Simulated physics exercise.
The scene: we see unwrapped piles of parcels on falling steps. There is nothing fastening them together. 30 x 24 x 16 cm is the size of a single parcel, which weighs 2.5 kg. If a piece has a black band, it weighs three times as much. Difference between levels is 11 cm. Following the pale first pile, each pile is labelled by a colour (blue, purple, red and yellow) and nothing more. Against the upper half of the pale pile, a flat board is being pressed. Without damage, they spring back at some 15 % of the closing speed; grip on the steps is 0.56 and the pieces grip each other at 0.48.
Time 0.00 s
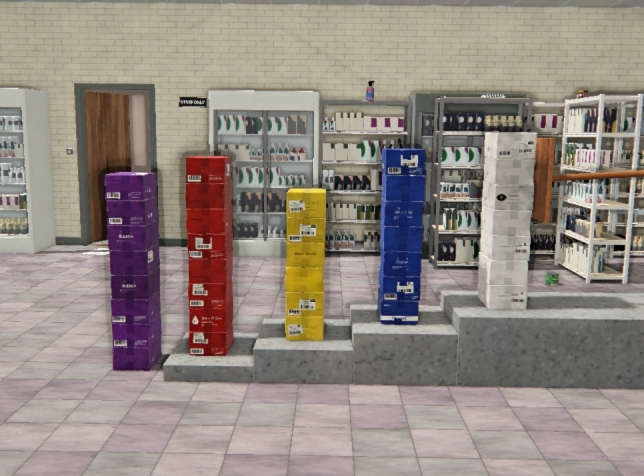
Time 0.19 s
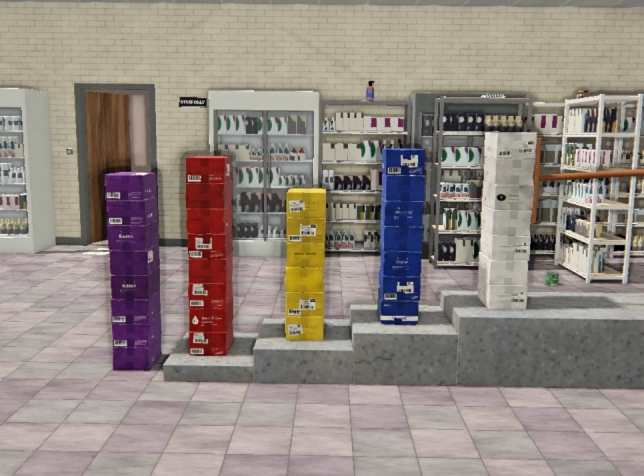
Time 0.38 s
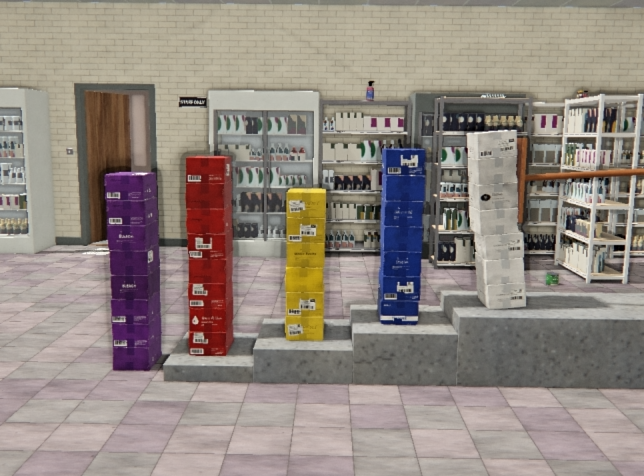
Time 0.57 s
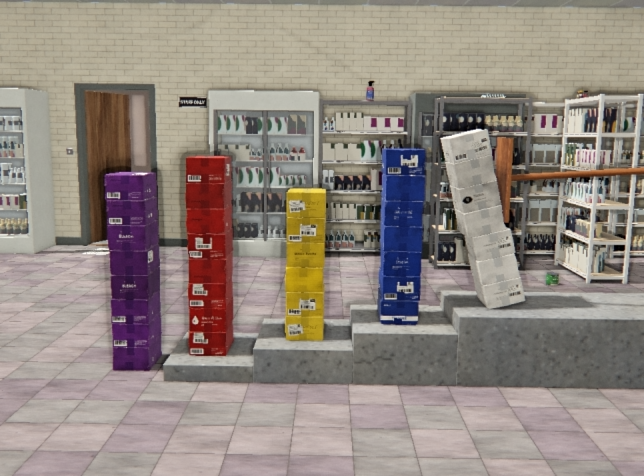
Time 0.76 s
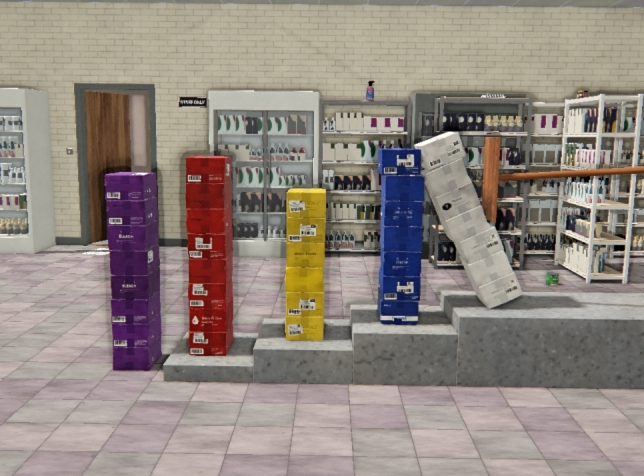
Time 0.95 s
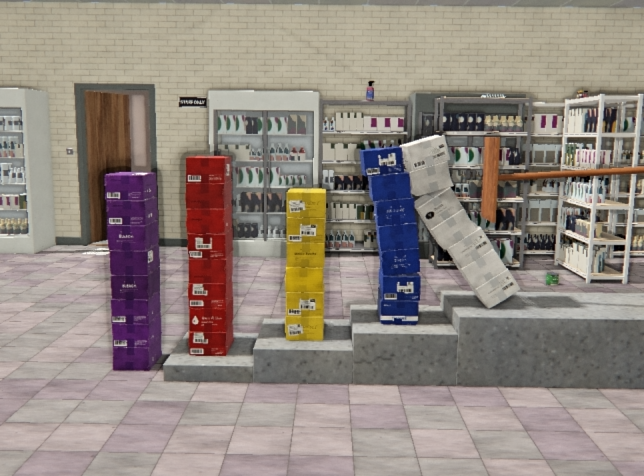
The video shows coloured stacks of boxes on and beside grey steps as a brown board pushes the white stack from the right, leaning it left against the blue stack, whose upper boxes then shift and tilt left.
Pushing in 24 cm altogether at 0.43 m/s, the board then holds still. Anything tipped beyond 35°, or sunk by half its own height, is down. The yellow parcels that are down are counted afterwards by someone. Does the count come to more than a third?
Yes.
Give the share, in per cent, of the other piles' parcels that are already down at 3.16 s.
90 per cent at that moment.
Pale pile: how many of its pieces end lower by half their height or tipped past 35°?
That makes 7 in all.
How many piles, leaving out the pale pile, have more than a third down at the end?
Summing them, I get 4 in all.
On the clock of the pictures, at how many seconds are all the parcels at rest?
Rest time: Around 4.5 s.
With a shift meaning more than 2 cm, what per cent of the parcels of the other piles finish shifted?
Share: 90 in a hundred.
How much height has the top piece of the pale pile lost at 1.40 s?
20 cm.
Around 1.40 s, 7 of the pale pile down; none of the 6 yellow parcels down (0 of 29 in all colours); top yellow parcel displaced 44 mm; top blue parcel tipped 16°, 8 cm lower.
Around 2.04 s, 7 of the pale pile down; 1 of the 6 yellow parcels down (8 of 29 in all colours); top yellow parcel tipped 10°, 7 cm lower; top blue parcel tipped 10°, 17 cm lower.
Around 2.62 s, 7 of the pale pile down; 5 of the 6 yellow parcels down (13 of 29 in all colours); top yellow parcel tipped 67°, 34 cm lower; top blue parcel tipped 66°, 44 cm lower.
Around 3.16 s, 7 of the pale pile down; 5 of the 6 yellow parcels down (26 of 29 in all colours); top yellow parcel tipped 48°, 69 cm lower; top purple parcel on its side.
Finally (4.6 s), 7 of the pale pile down; 5 of the 6 yellow parcels down (26 of 29 in all colours); top yellow parcel tipped 41°, 73 cm lower; top purple parcel upside down. That is 83 per cent. Seen by the last camera, middles, top yellow parcel near (112, 311).
